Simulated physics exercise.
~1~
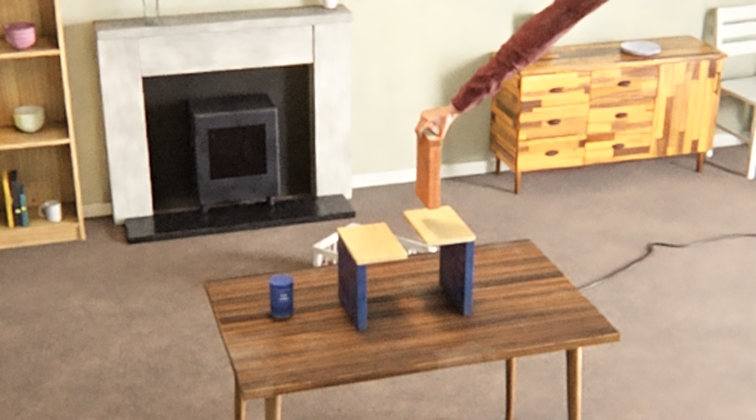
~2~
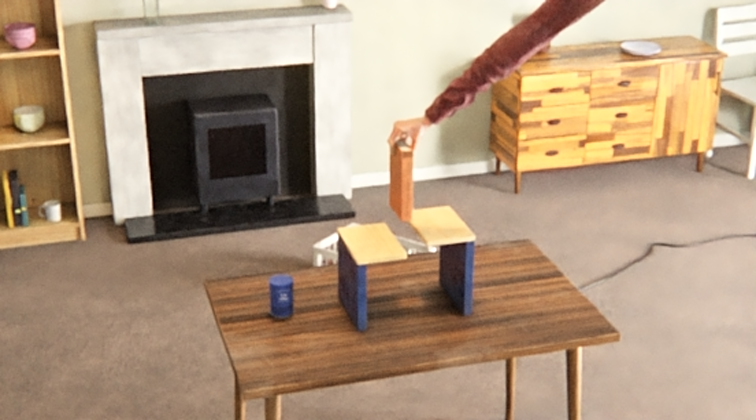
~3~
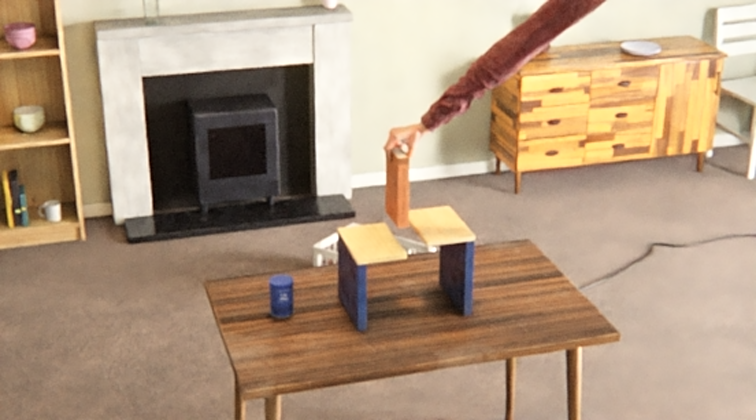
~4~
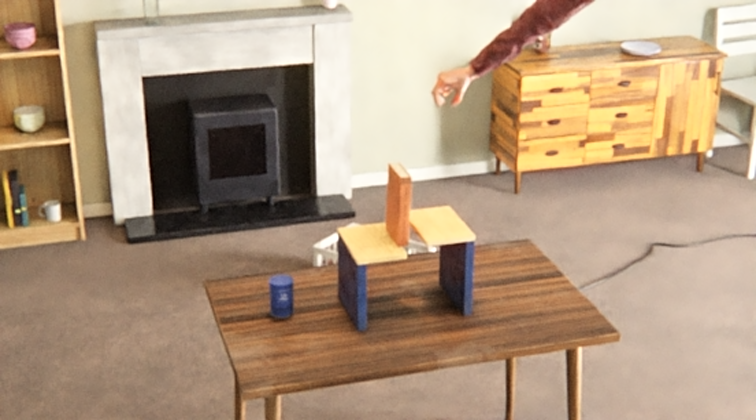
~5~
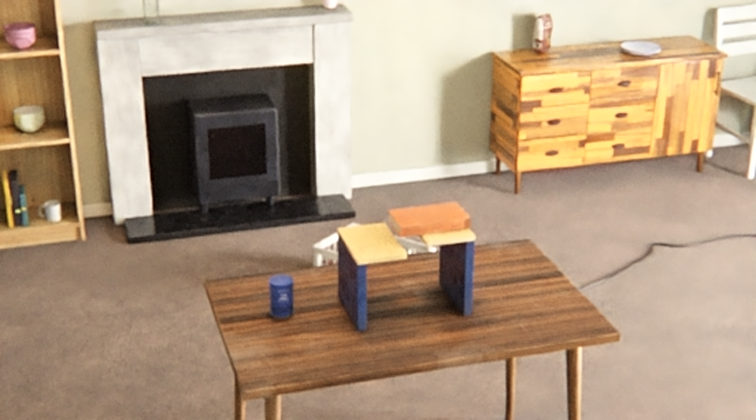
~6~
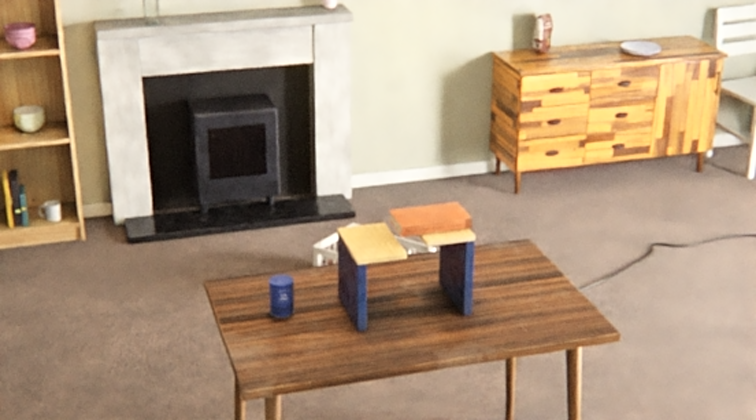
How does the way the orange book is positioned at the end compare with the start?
At the start the orange book is held upright by a hand, but at the end it lies on its side on top of the stand.
